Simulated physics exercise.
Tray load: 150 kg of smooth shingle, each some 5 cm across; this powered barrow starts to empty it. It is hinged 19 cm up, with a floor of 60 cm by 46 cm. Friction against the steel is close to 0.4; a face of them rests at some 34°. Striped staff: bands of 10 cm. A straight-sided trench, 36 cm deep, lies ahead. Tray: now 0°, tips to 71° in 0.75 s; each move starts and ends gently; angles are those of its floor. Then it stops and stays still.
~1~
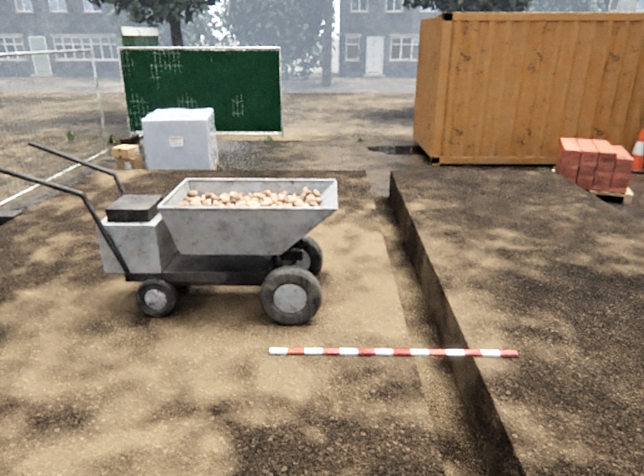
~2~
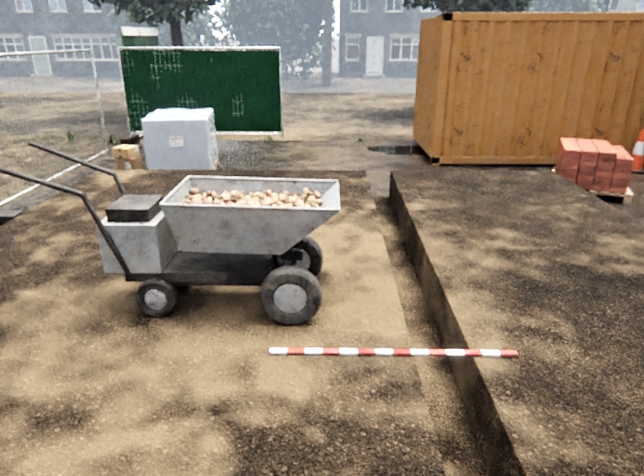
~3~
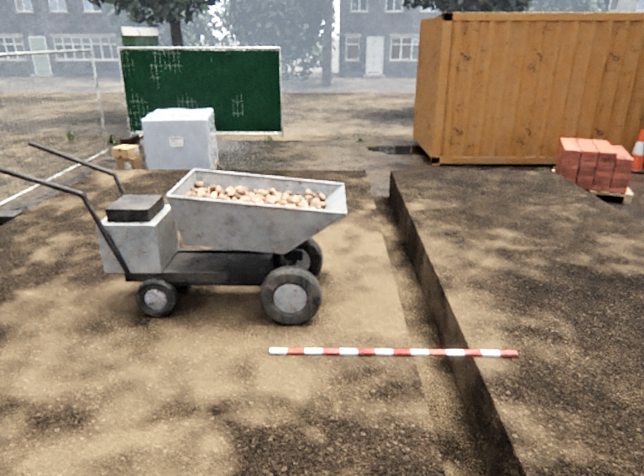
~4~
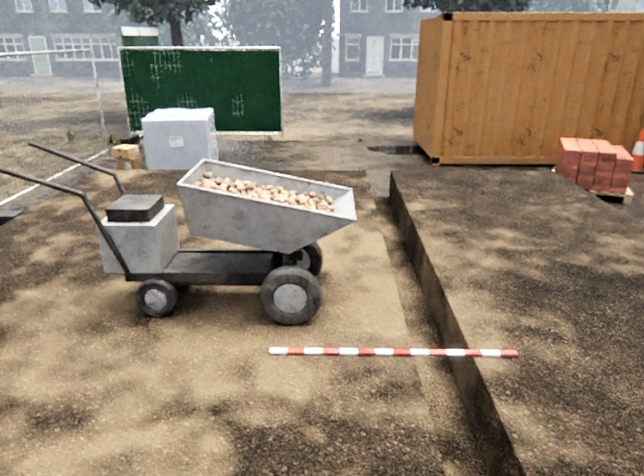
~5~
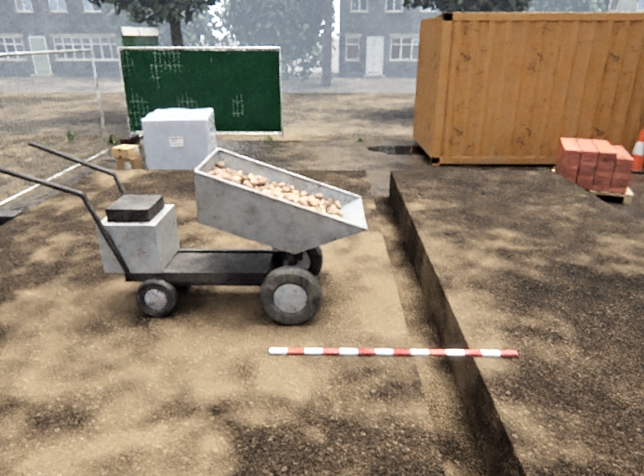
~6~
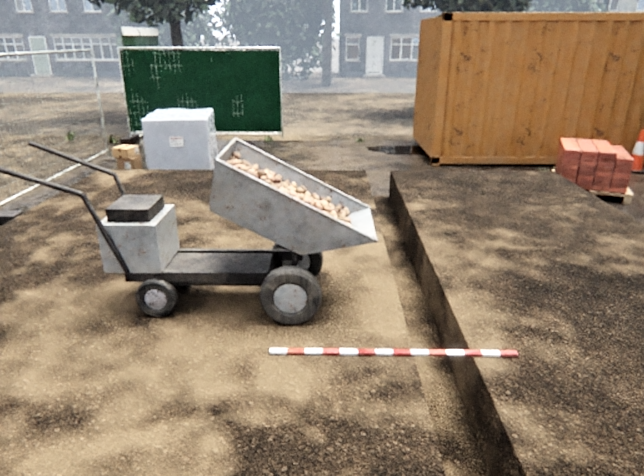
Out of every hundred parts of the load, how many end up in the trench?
Close to 95 in a hundred.
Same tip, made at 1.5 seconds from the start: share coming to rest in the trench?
Estimate: About 100 %.
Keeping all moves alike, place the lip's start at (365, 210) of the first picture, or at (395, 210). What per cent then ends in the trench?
I'd expect close to 60 per cent at the first and 20 per cent at the second.
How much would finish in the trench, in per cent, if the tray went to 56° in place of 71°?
About 85 per cent would end up in the trench.
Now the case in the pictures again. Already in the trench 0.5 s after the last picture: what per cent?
Roughly 35% by that time.
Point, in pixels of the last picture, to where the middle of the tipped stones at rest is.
Their middle lands near (424, 335).
Then, 0.2 s after the last picture the floor is at 60°, 100 % in the tray; the foremost stones are at (389, 271).
Then, 0.5 s after the last picture the floor is at 71°, 61 % in the tray, 2 % short of the trench, 37 % in the trench; the foremost stones are at (444, 329).
Then, 0.9 s after the last picture the floor is at 71°, 6 % in the tray, 1 % short of the trench, 88 % in the trench, 5 % past the trench; the foremost stones are at (528, 293).
Then, 2.8 s after the last picture the floor is at 71°, 0 % in the tray, 95 % in the trench, 5 % past the trench; the foremost stones are at (614, 289).
